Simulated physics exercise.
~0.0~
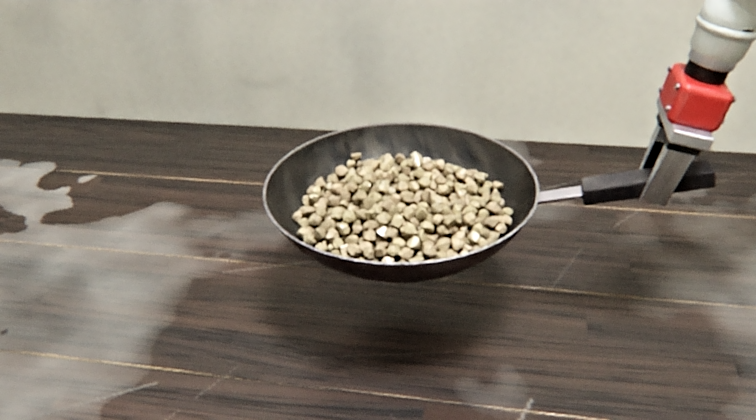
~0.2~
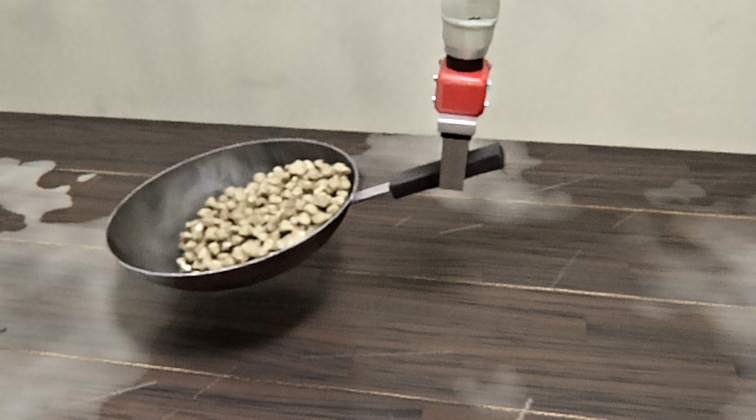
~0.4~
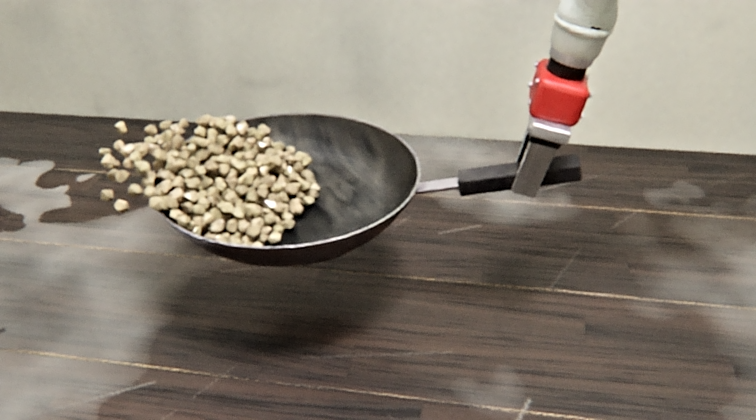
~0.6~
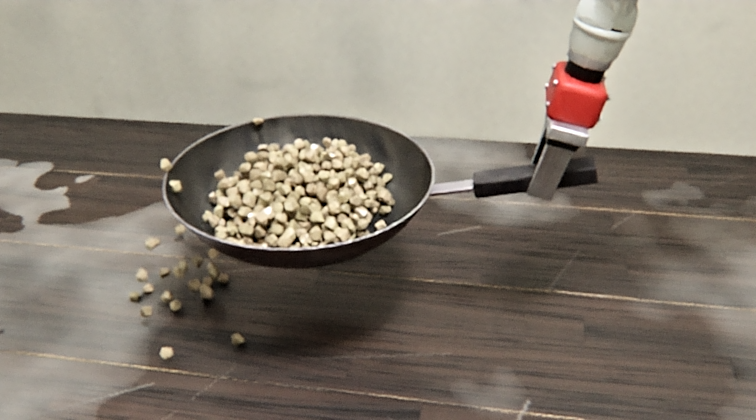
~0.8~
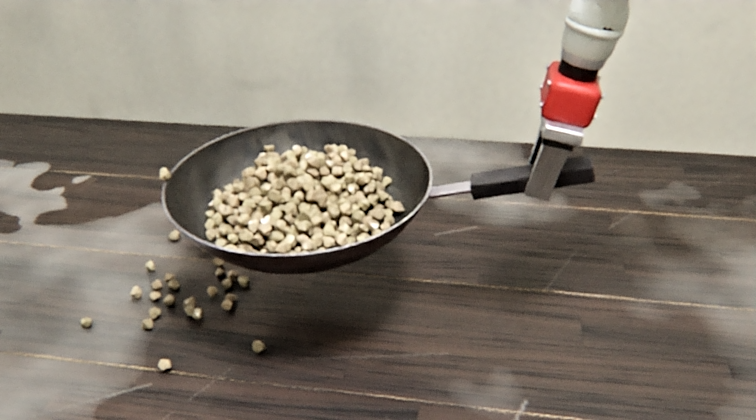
A robot arm gripping a frying pan full of small pebbles swung it left and tipped it, then jerked it back right, tossing the pebbles over the far left side; most stayed in the levelled pan, while a couple dozen spilled onto the dark wooden surface.
